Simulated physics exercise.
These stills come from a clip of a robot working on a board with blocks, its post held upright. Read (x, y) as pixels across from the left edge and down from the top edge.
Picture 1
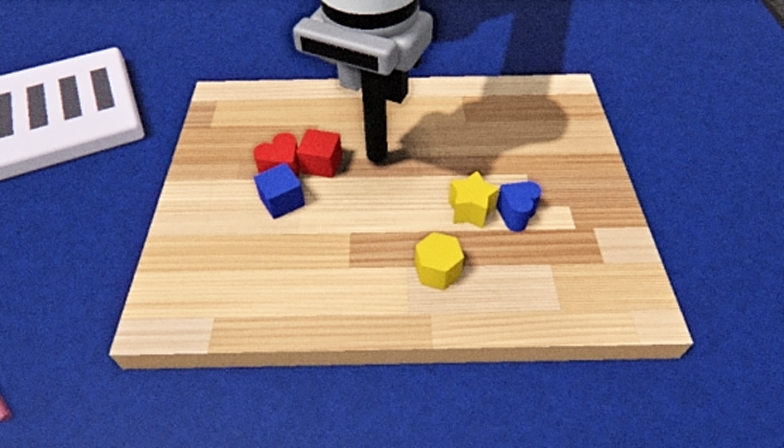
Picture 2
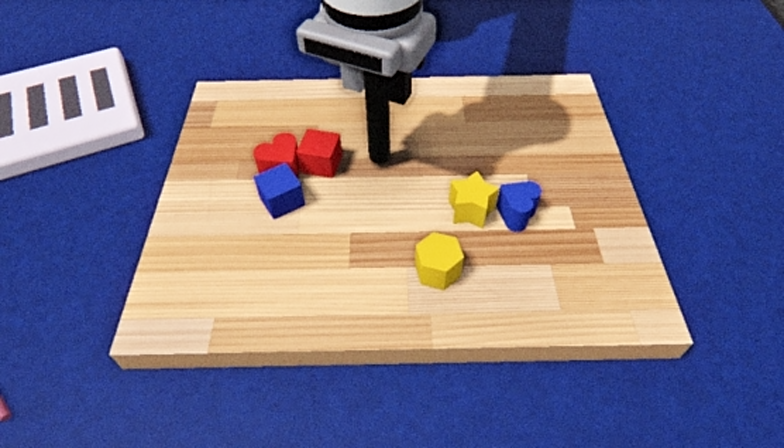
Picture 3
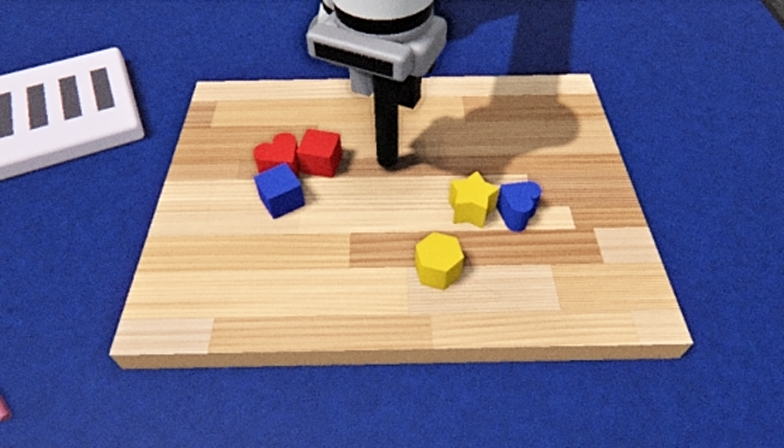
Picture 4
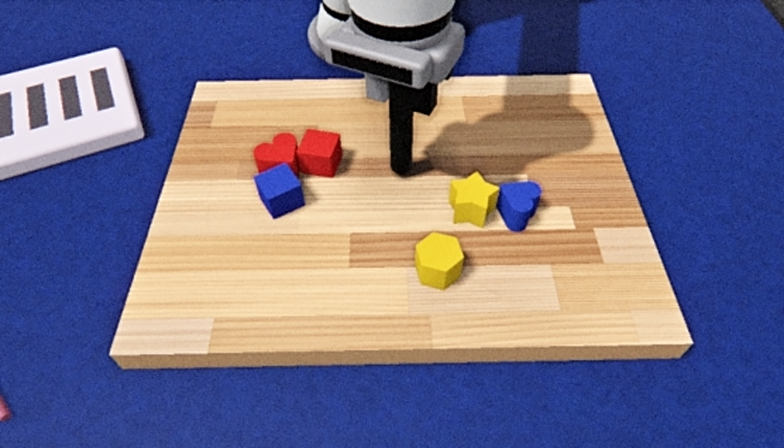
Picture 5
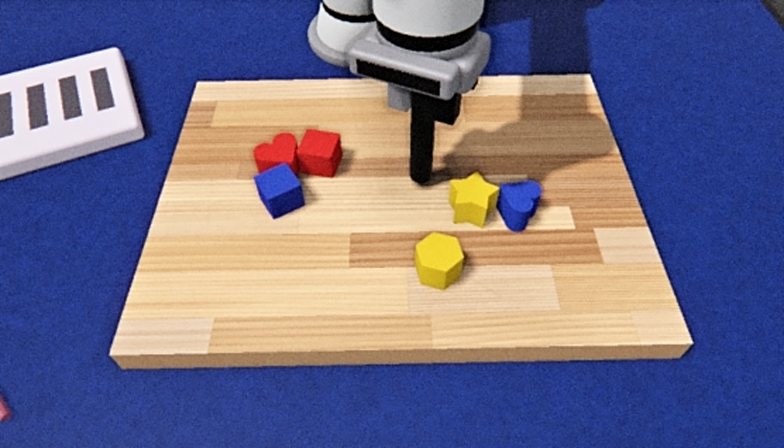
Robot arm with a black post moving right across a wooden board toward a yellow star block, the blocks staying still.
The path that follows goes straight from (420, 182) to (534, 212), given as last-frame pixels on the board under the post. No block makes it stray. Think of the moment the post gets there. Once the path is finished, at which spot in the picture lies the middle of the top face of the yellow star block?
Its top centre lands on (488, 203).
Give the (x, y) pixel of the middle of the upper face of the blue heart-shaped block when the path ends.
I'd guess (556, 212).
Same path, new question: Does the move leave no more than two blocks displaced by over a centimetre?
Yes
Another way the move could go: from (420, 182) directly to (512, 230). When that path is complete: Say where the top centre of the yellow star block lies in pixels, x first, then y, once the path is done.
It will likely be found at (531, 232).
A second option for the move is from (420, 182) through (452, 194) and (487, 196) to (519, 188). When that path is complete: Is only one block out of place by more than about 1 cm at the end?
That would be a yes.
On the path given first. One third of the way, post (459, 187); nothing pushed yet.
Two thirds of the way, post (497, 196); yellow star block (487, 202), turned 40° clockwise; blue heart-shaped block (531, 198).
At the end, post (535, 207); yellow star block (488, 203), turned 50° clockwise; blue heart-shaped block (556, 212).
